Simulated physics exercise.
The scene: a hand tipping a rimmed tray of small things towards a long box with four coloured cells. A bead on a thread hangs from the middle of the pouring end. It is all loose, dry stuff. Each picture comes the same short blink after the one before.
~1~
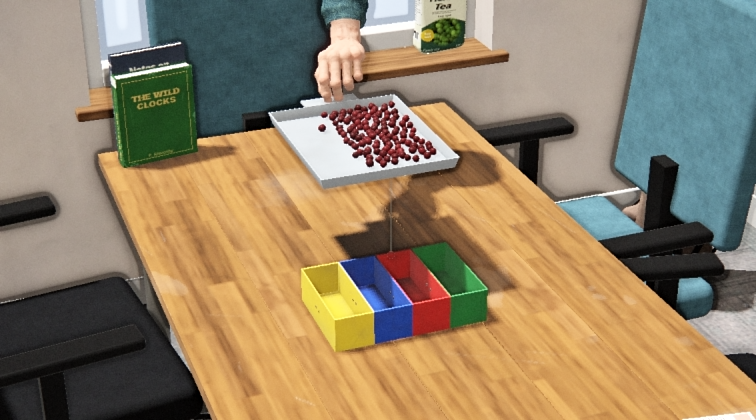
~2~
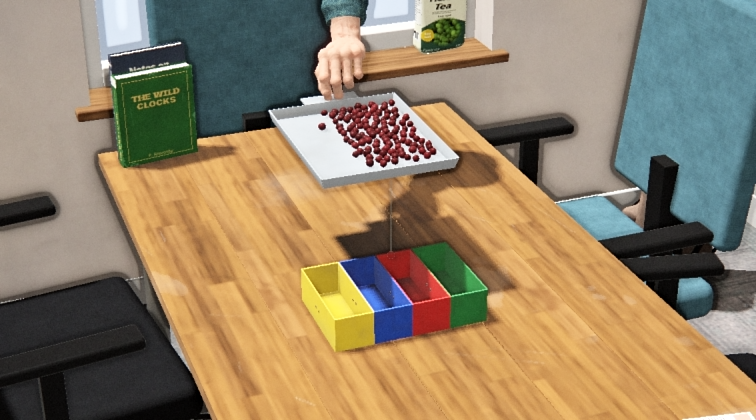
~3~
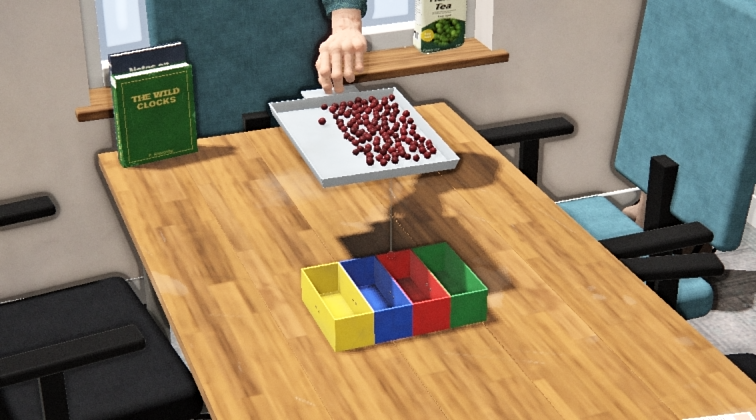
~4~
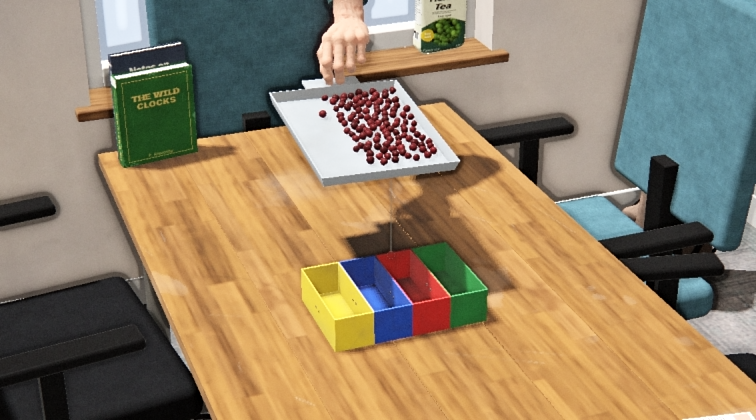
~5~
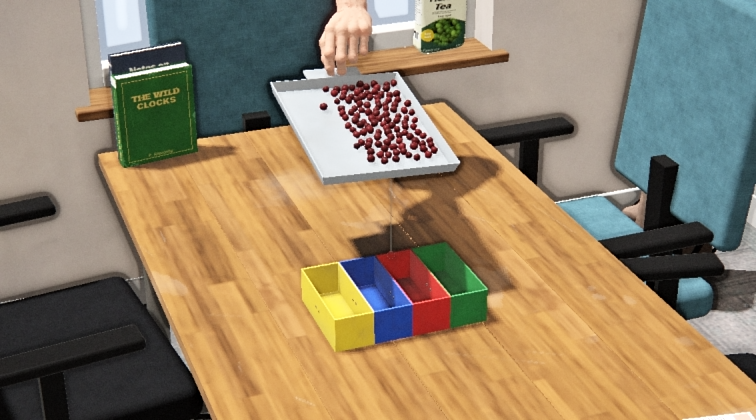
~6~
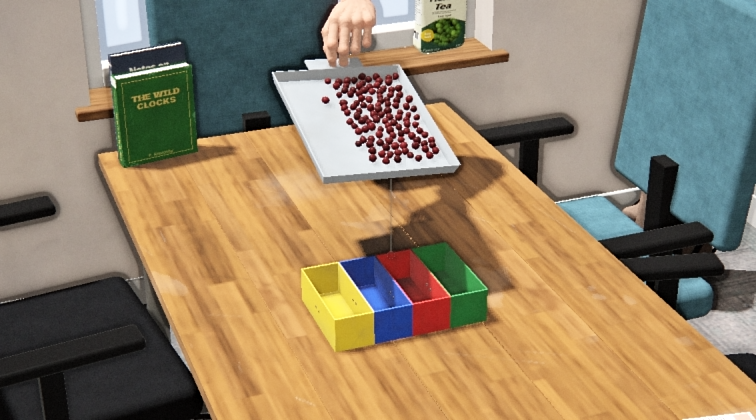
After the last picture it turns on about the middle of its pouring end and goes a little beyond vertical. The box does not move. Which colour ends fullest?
The green one ends fullest.
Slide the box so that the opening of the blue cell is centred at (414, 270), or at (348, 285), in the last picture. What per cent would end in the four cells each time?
Near 100 % and 40 %.
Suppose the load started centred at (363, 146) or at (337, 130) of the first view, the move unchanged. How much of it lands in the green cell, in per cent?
The first gives 40 %, the second 40 %.
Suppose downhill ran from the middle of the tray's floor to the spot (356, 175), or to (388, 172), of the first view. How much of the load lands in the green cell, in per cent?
Near 0 % and 30 %.
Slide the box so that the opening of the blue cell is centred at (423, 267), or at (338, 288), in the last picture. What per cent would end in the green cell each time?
The first gives 10 %, the second 20 %.
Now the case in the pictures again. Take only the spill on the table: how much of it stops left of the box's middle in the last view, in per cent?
Near 0 %.
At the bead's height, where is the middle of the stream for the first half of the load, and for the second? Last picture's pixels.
The first part at (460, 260); the rest at (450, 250).
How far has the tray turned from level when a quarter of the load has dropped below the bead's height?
Near 90 degrees.
Soon after the last picture, tray tipped steeply; nearly all on the tray; a stray few in the red cell; a stray few falling or outside the box.
A little later, tray tipped past a quarter turn; a stray few on the tray; about a third in the green cell; about a quarter in the red cell; a stray few in the blue cell; about half falling or outside the box.
Later still, tray tipped past a quarter turn; about half in the green cell; about a quarter in the red cell; a stray few in the blue cell; about a third falling or outside the box.
At rest, tray tipped past a quarter turn; about half in the green cell; about a quarter in the red cell; a stray few in the blue cell; none in the yellow cell; about a third outside the box.
